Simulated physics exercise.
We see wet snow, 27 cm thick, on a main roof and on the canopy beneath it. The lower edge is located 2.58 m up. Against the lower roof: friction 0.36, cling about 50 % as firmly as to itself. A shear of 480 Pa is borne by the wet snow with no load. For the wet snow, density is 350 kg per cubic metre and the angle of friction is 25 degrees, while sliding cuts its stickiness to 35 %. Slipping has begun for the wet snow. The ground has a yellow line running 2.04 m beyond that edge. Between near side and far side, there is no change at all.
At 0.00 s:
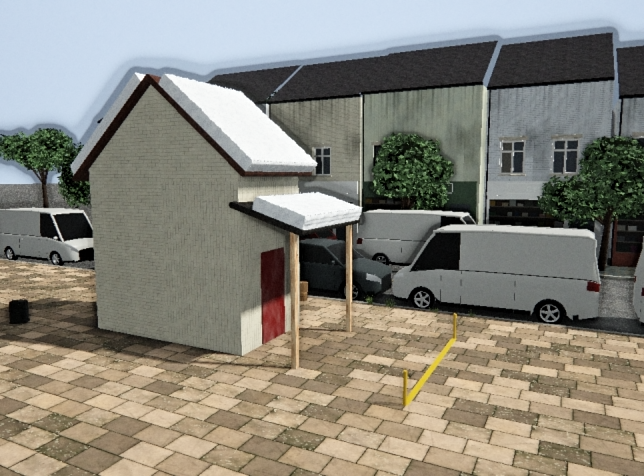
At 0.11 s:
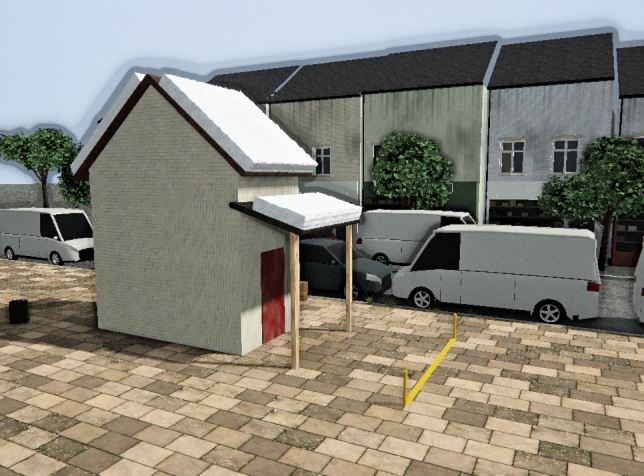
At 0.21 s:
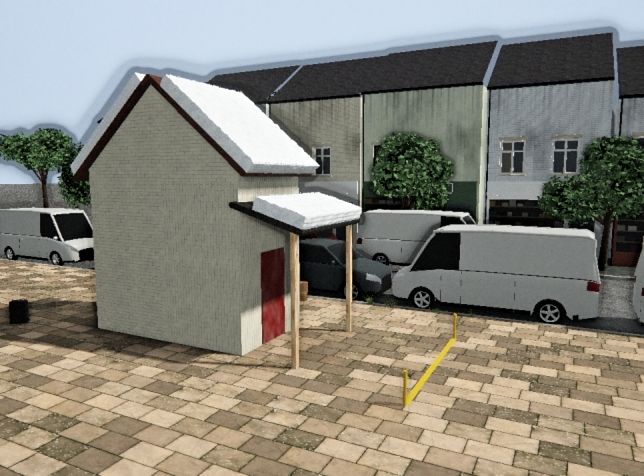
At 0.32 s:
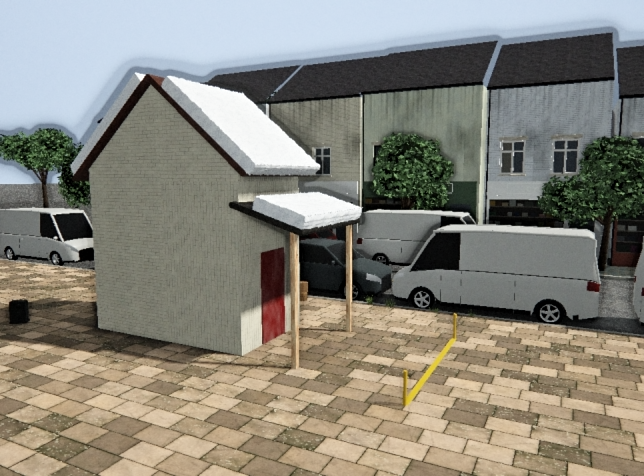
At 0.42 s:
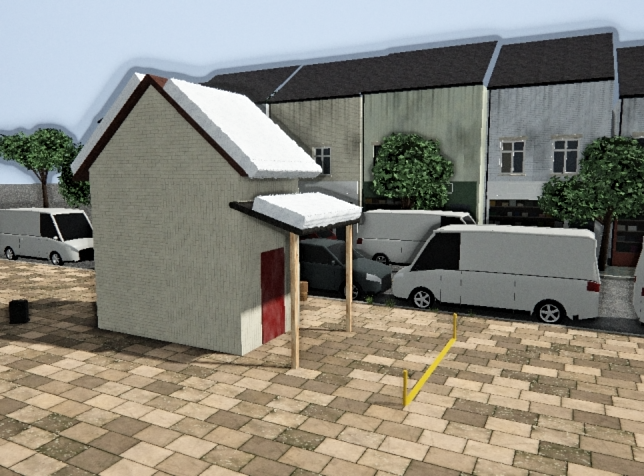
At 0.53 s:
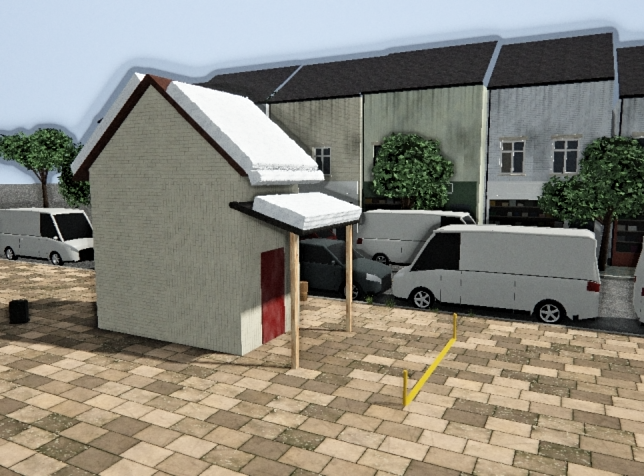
At the start, thick white snow covers the steep roof of a small pale building and the canopy over its red door, with parked vans behind. The snow on the main roof then creeps slightly down the slope toward the canopy, and by the end cracks show in it.
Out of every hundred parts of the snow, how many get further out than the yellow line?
Around 17 in every hundred.
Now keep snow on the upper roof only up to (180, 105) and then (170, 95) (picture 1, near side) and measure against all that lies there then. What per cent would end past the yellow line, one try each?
First try roughly 7 %, second roughly 12 %.
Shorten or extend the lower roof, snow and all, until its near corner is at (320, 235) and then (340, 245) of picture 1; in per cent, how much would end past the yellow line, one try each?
In turn about 14 %, 8 %.
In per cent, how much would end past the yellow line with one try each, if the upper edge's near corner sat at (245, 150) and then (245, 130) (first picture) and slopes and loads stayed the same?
Try 1: Near 35 %; try 2: Near 40 %.
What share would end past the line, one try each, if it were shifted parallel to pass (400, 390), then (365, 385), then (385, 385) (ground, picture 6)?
I'd guess near 25 %, then near 45 %, and near 30 % on the last try.
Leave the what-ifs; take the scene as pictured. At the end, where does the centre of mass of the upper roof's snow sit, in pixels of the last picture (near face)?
About (363, 348).
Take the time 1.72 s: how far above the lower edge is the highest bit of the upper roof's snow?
About 1.3 m.
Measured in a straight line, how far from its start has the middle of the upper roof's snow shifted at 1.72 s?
Roughly 2.2 m.
By 1.07 s, none is below the lower edge and 0 % is past the line.
By 1.72 s, 3 % is below the lower edge and 0 % is past the line.
By 2.36 s, 53 % is below the lower edge and 0 % is past the line.
By 3.00 s, 73 % is below the lower edge and 17 % is past the line.
By 5.20 s, at the end, 81 % is below the lower edge and 17 % is past the line.
